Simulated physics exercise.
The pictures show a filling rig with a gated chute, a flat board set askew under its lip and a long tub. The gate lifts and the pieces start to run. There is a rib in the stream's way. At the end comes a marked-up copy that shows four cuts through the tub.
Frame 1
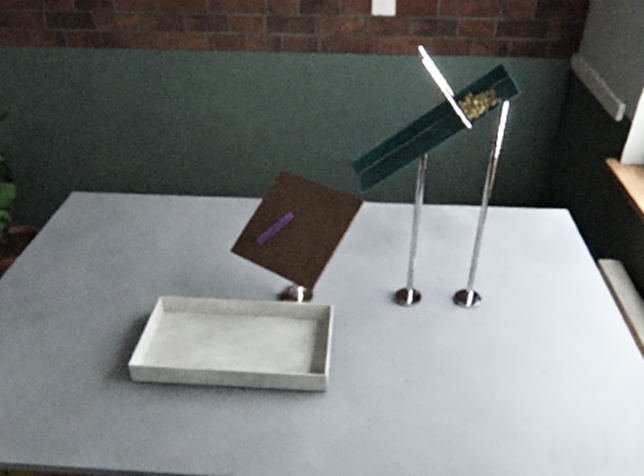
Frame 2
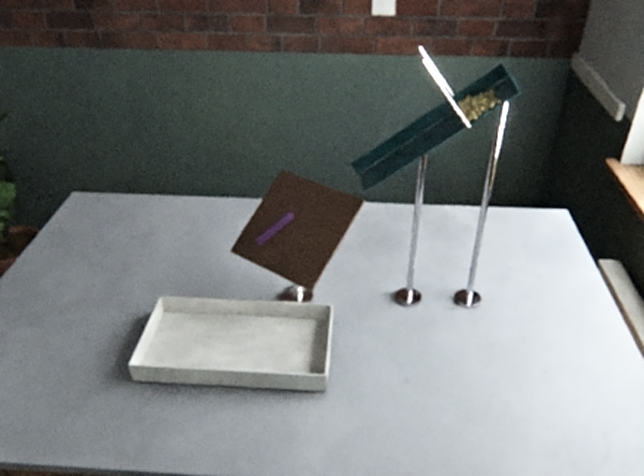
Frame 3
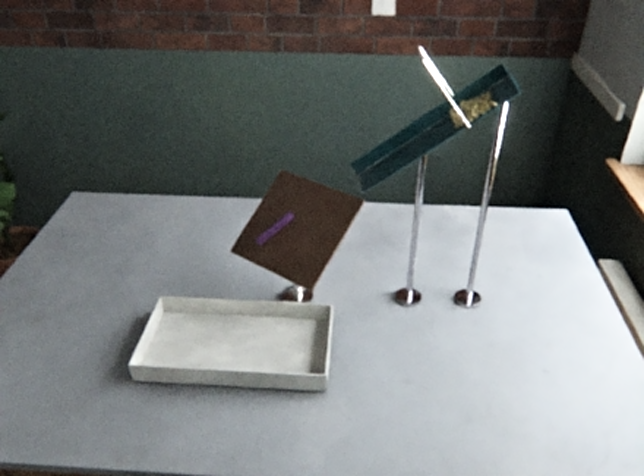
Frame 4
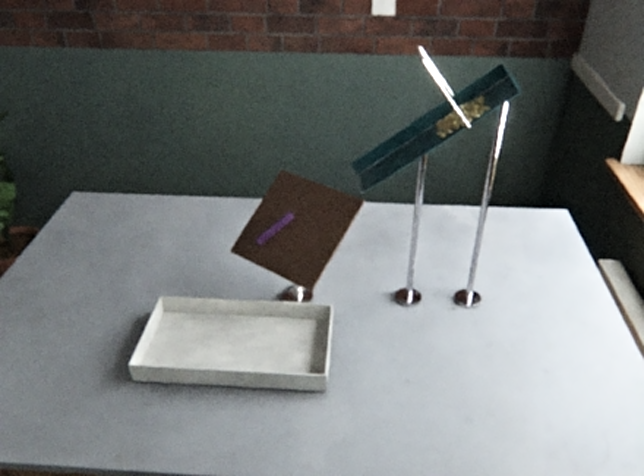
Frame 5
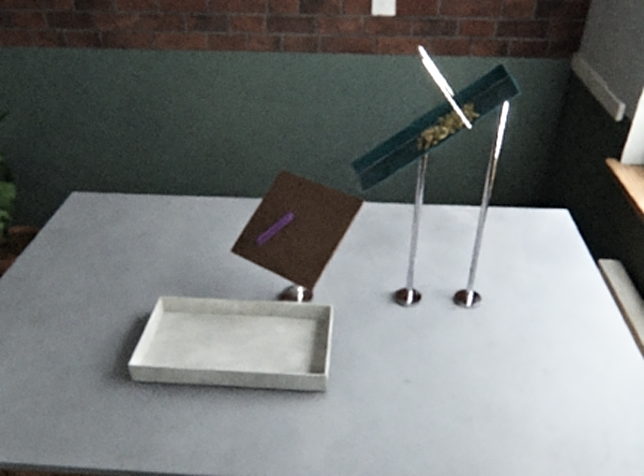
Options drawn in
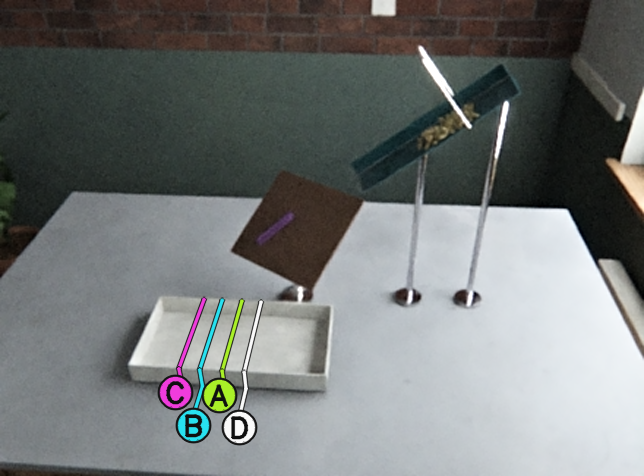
On a grey tabletop, small yellowish pieces sliding down a tilted green chute past a white gate, above a brown board and empty tray.
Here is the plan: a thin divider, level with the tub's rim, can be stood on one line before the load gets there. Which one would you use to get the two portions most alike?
B.
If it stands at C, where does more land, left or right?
More lands on the right.
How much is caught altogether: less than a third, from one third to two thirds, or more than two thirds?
About that: More than two thirds.
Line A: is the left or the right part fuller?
The left side.
On the marked copy, line A crosses the front rim at (222, 370); line B crosses the front rim at (199, 368); line C crosses the front rim at (179, 367); line D crosses the front rim at (244, 371).
With A, of what is caught, most on the left of the divider, a small part on the right.
With B, of what is caught, about a third on the left of the divider, about two thirds on the right.
With C, of what is caught, a small part on the left of the divider, nearly all on the right.
With D, of what is caught, nearly all on the left of the divider, a stray few on the right.
